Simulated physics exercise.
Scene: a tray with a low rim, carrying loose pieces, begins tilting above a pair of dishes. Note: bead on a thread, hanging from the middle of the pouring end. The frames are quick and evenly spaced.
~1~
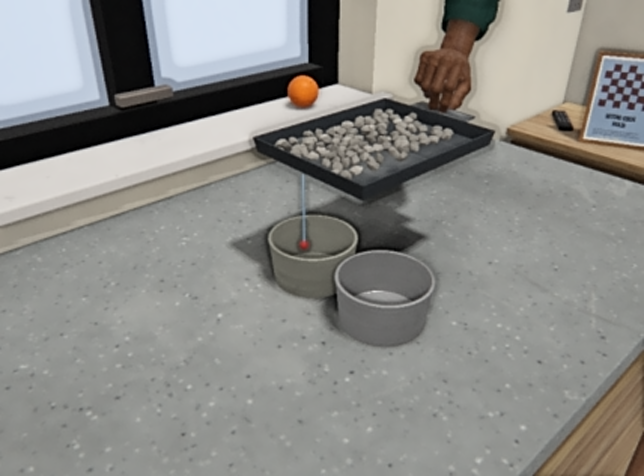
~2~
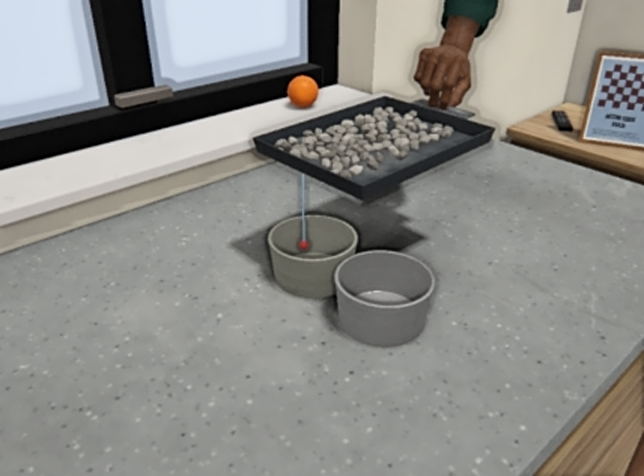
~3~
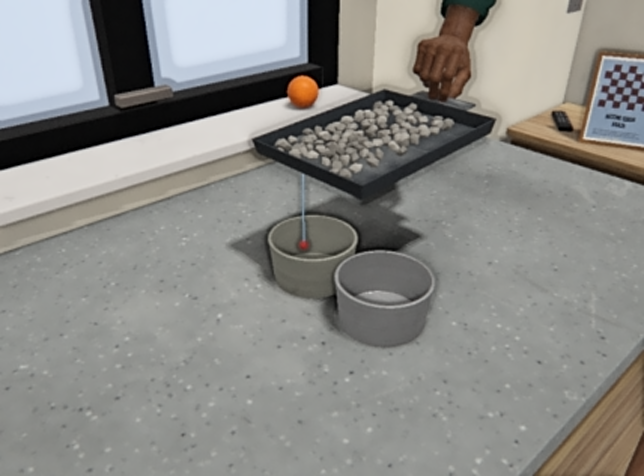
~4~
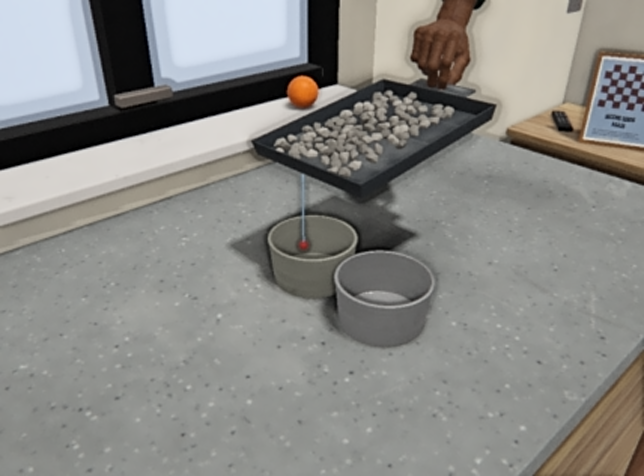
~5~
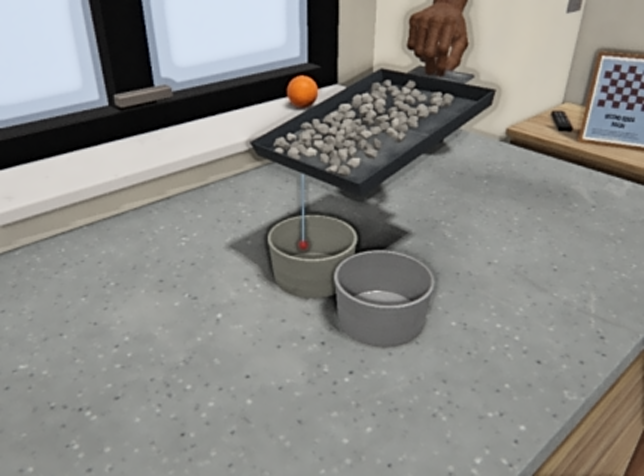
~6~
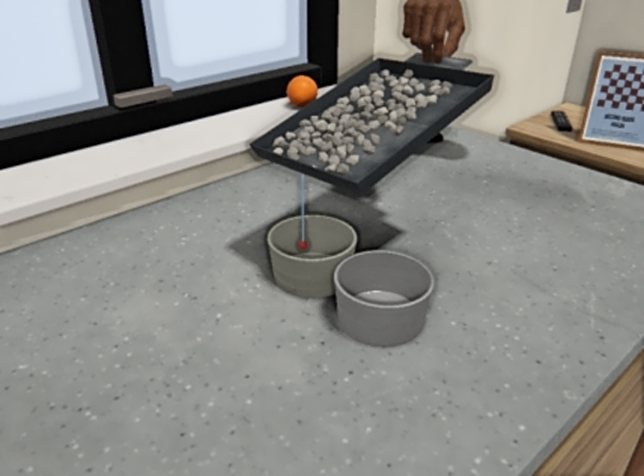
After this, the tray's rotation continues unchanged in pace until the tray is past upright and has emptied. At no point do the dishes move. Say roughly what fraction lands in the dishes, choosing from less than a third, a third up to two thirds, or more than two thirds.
I would say less than a third.
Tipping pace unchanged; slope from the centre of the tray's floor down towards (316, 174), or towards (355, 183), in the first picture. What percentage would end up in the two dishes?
First case about 0 percent; second case about 40 percent.
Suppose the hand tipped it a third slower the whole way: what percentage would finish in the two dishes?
Close to 0 per cent.
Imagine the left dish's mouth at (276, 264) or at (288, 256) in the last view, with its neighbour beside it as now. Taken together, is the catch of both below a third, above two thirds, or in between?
One to two thirds, then one to two thirds.
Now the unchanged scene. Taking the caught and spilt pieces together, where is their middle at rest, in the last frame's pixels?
Close to (238, 292), more or less.
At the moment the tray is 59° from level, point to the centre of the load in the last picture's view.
Near (296, 134).
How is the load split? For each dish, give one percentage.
Looks like close to 0 % lands in the left dish and close to 0 % in the right one.
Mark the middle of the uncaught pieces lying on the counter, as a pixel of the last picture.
The centre sits near (239, 293).
Shortly afterwards, tray tipped steeply; all but a few on the tray; only a few in the air.
Next, tray tipped right over; near half on the tray; near a third outside both; a little in the air.
Some moments later, tray tipped past a quarter turn; only a few in the left dish; all but a few outside both.
In the end, tray tipped past a quarter turn; none at all in the right dish; only a few in the left dish; all but a few outside both.
